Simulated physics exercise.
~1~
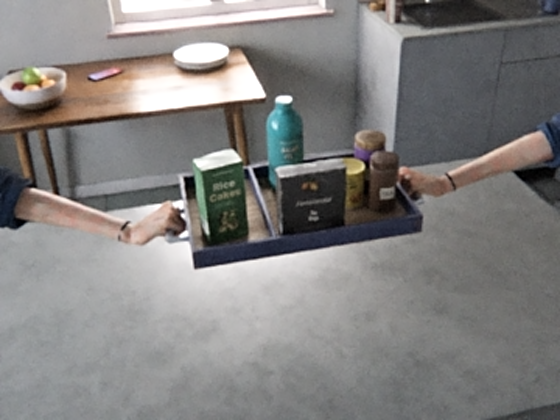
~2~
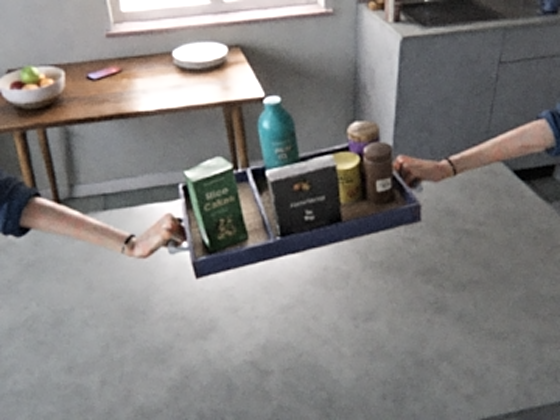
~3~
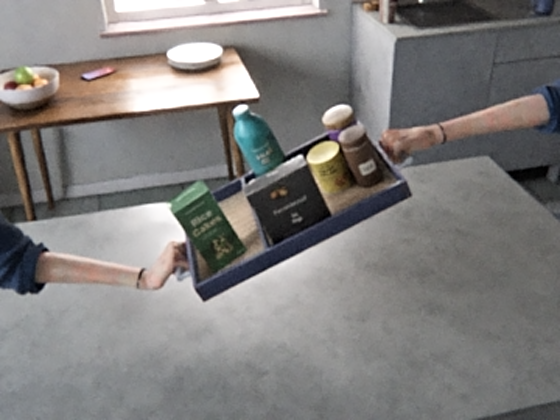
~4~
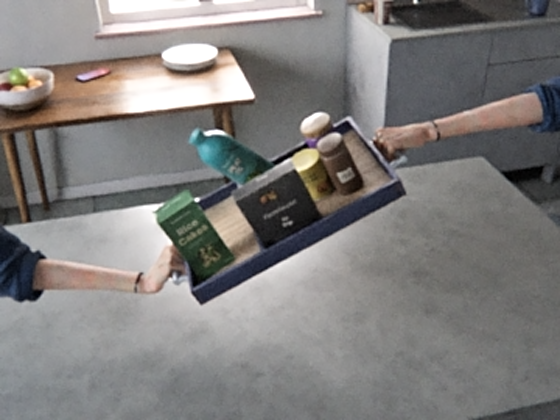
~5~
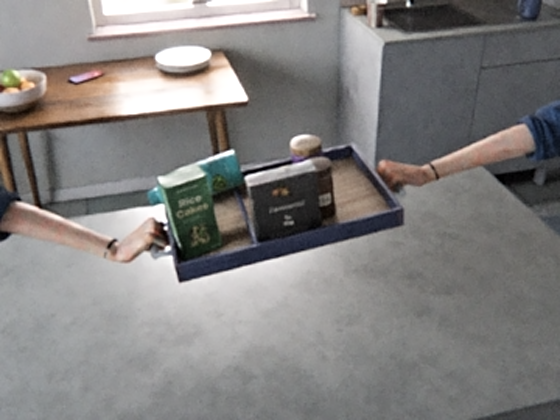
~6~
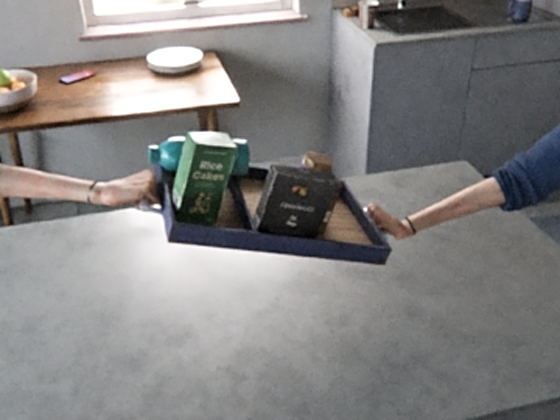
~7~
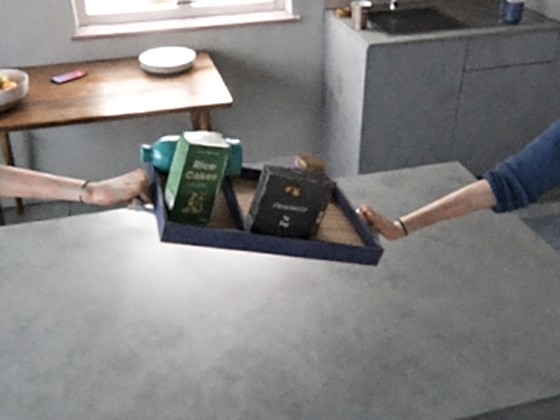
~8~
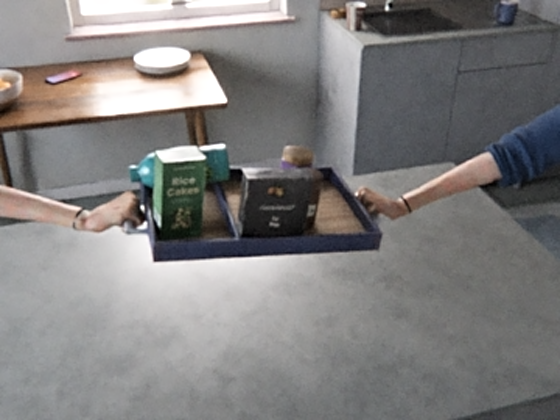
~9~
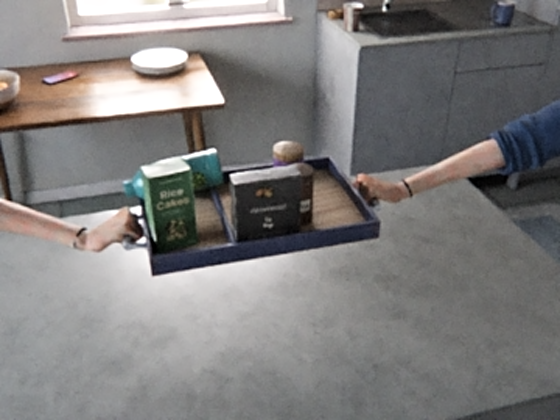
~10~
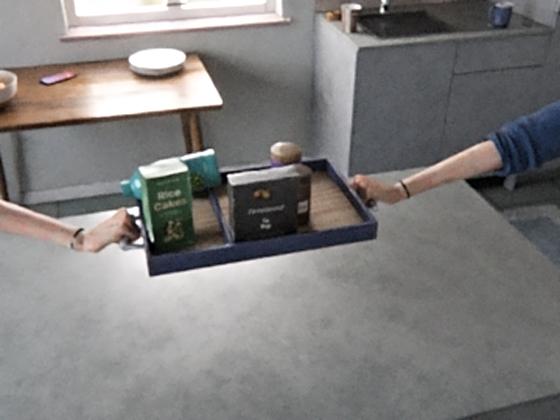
Serving tray of groceries held by two hands tilting left, then right, then levelling, turquoise bottle toppling and green box staying upright.
